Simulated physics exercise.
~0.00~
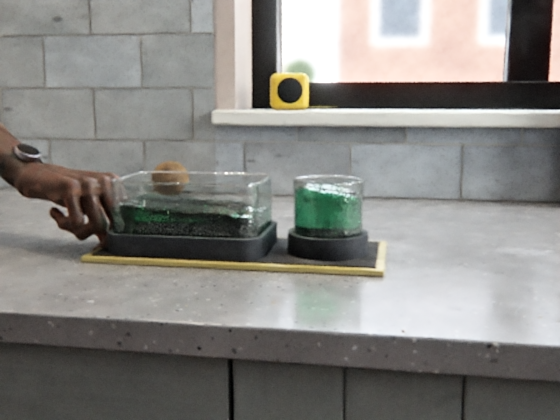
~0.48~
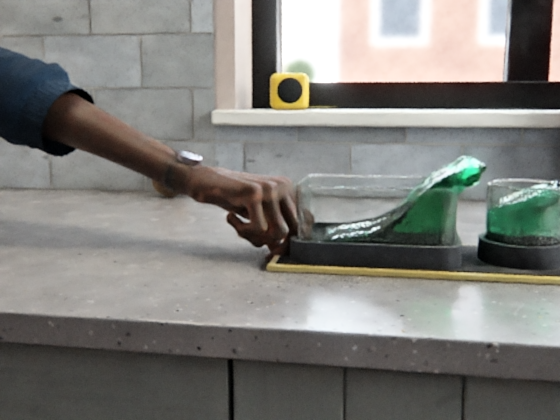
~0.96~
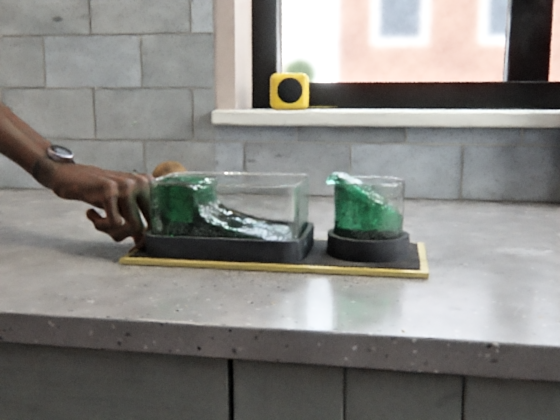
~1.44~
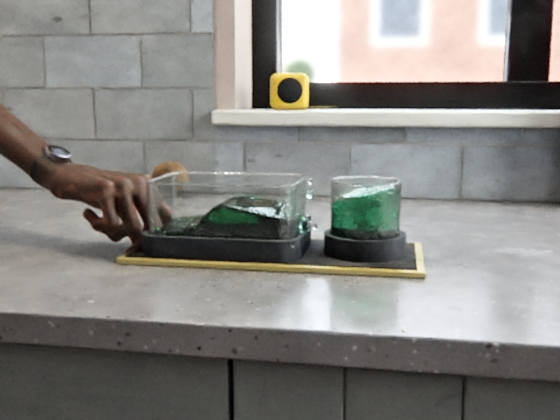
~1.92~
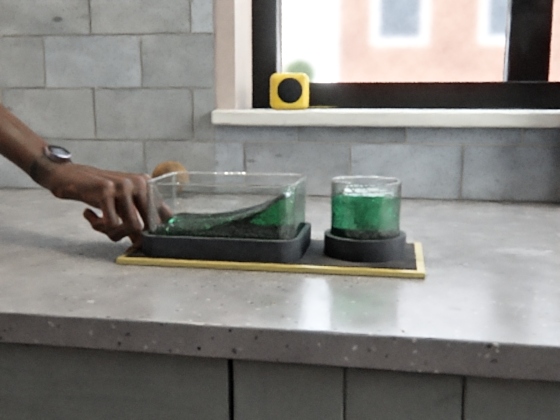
We see a hand slide a tray holding an oblong clear tub and a smaller round vessel of green liquid rightward along a grey counter, then partway back left, the liquid surging up the walls and over the tub's rim before the tray rests, still held.
